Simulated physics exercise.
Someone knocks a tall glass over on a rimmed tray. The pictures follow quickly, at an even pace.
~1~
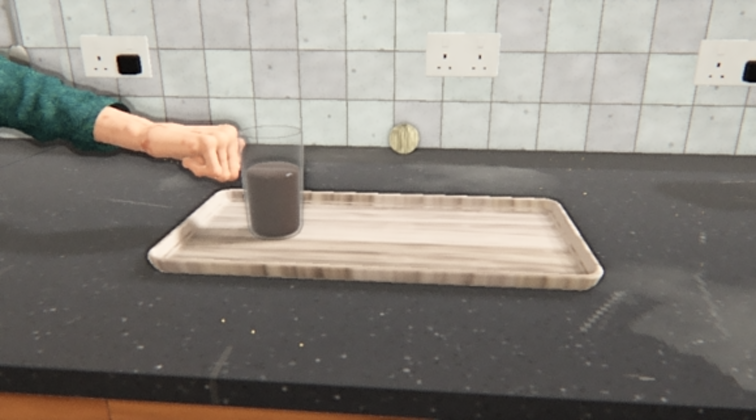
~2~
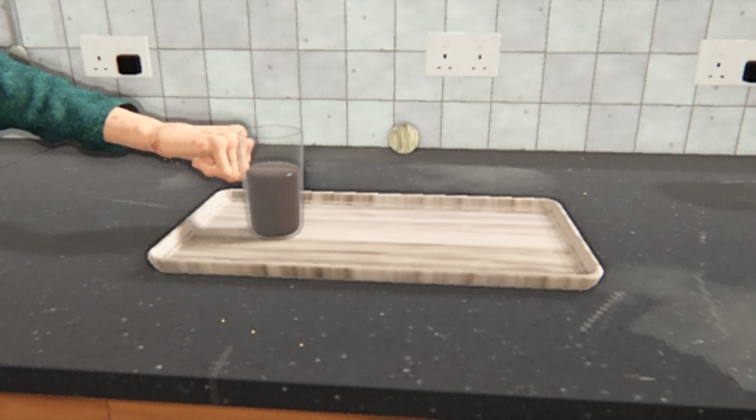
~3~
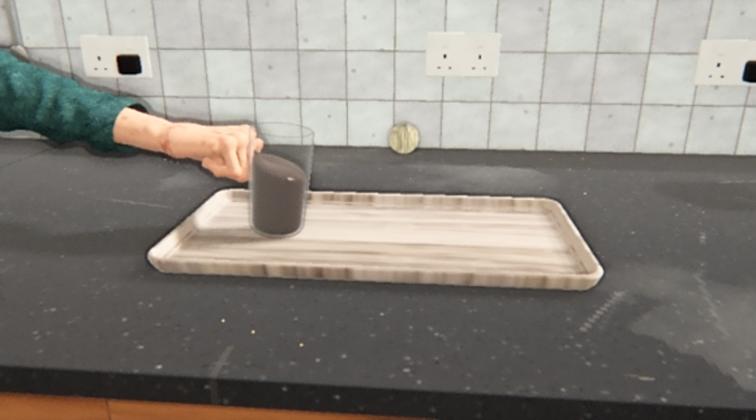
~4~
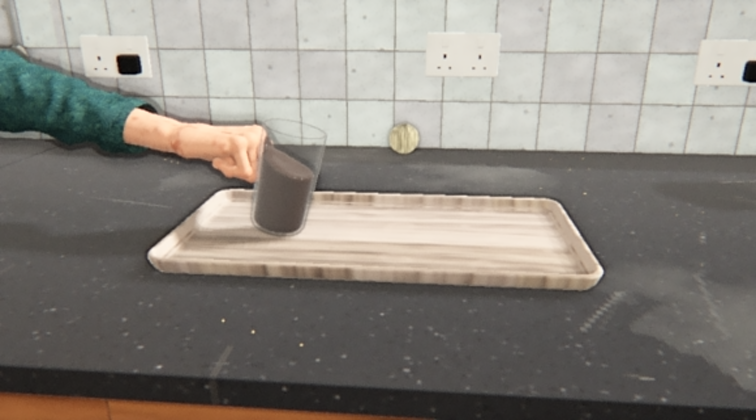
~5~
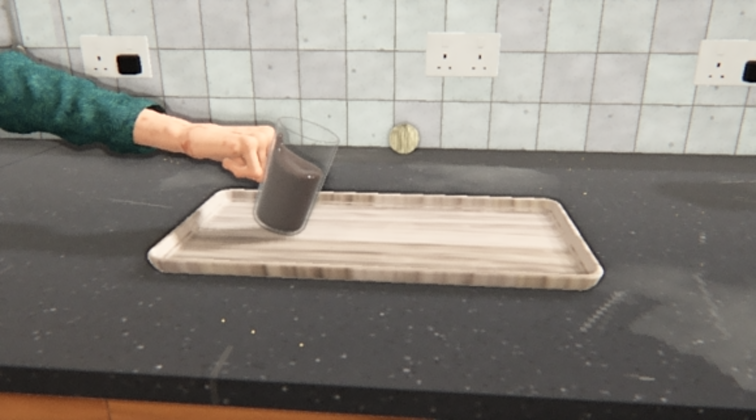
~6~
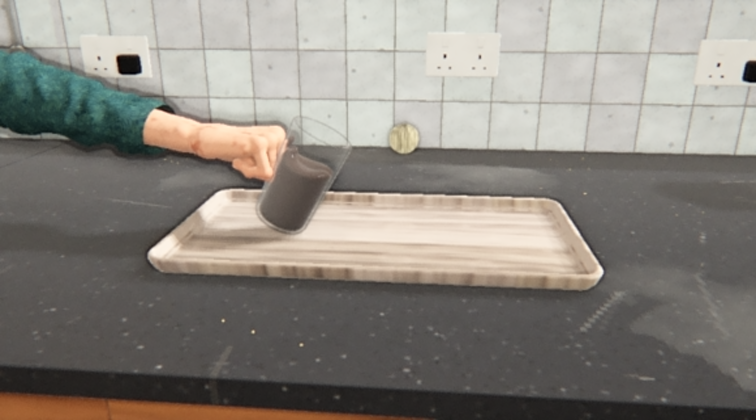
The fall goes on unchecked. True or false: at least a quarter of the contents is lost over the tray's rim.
True.
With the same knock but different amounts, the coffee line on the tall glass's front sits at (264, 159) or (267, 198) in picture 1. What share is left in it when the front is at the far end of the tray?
Fill one keeps roughly 50 percent; fill two keeps roughly 45 percent.
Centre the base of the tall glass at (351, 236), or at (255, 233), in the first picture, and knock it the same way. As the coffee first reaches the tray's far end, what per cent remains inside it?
First try about 75 per cent, second try about 45 per cent.
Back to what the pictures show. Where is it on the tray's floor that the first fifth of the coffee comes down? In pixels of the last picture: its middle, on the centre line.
Around (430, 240).
A moment on, the tall glass is falling and 100 per cent is in the glass, 0 on the tray and 0 above or beyond its rim.
Next, the tall glass lies on its side and 68 per cent is in the glass, 17 on the tray and 15 above or beyond its rim.
Then the tall glass lies on its side and 35 per cent is in the glass, 56 on the tray and 10 above or beyond its rim.
Later the tall glass lies on its side and 19 per cent is in the glass, 45 on the tray and 36 above or beyond its rim.
At rest 66 per cent is held by tray and glass, 34 is off the tray.
